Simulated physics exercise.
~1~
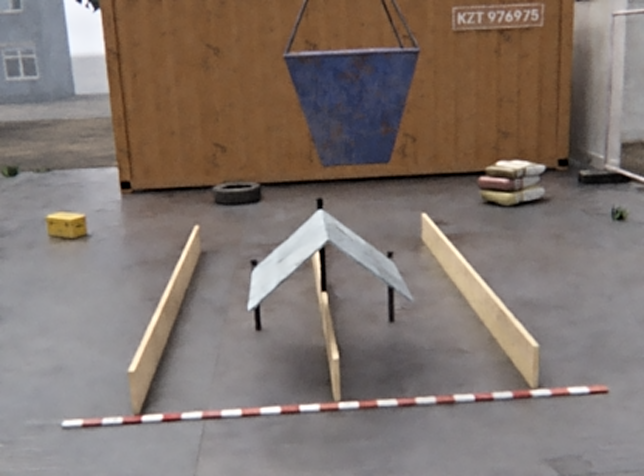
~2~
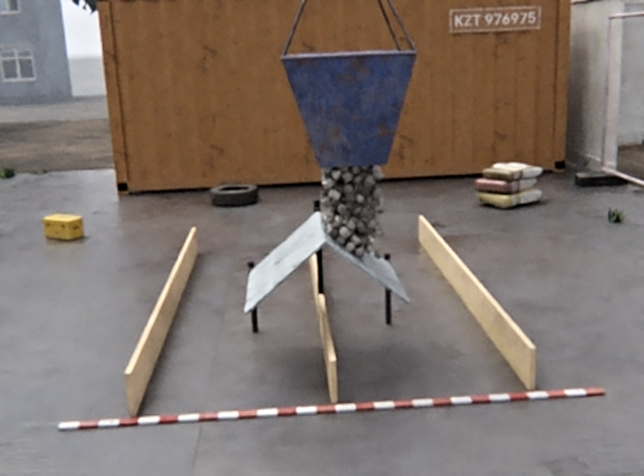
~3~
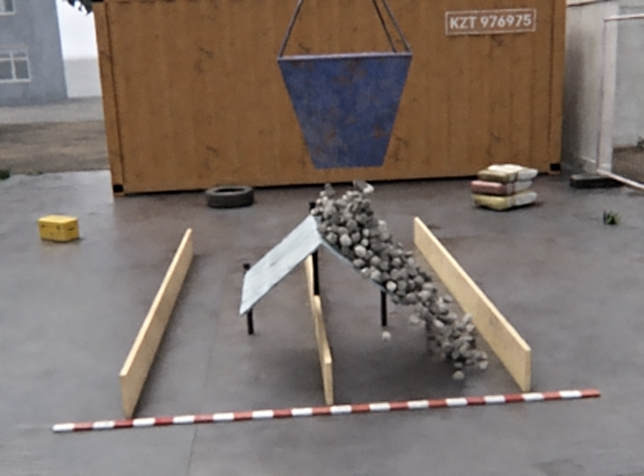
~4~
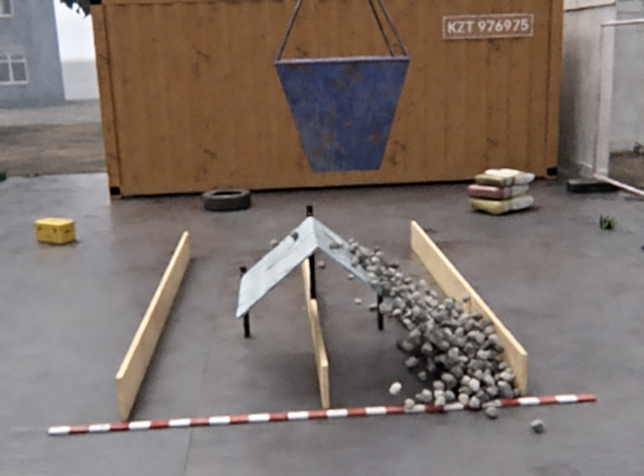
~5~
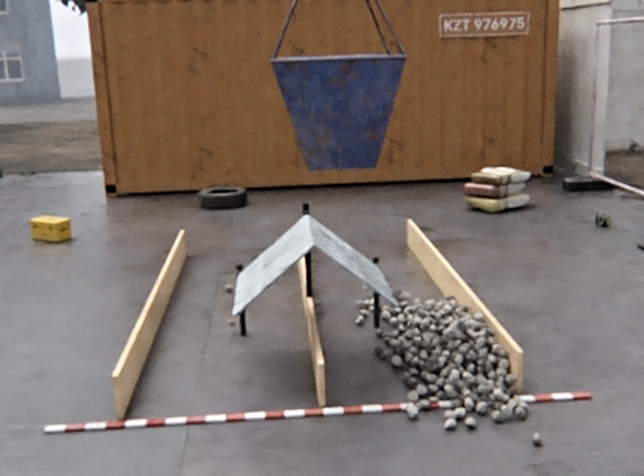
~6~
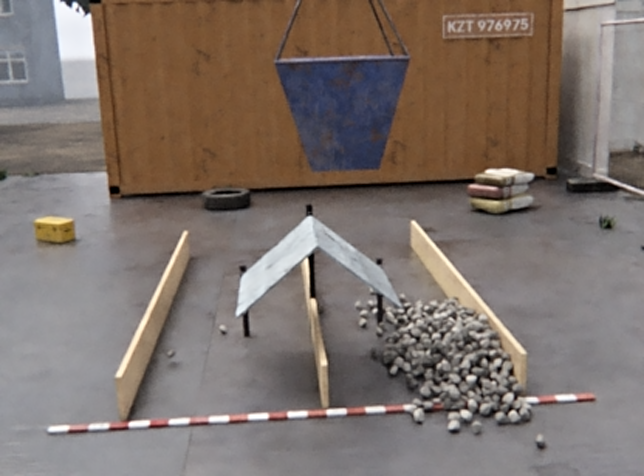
Grey stones drop from the bottom of a blue, tapered skip hanging before a rust-brown container, seen from slightly above in a gently swaying view of a paved yard. Below stand a pale, peaked steel roof on dark posts and three wooden boards, with a yellow box to the left, a tyre behind, stacked sacks to the right and a red-and-white staff in front. The stones strike the roof near its peak and pour down its right slope. They heap up in the right bay, some spilling over the staff, and settle, leaving the left bay almost bare.
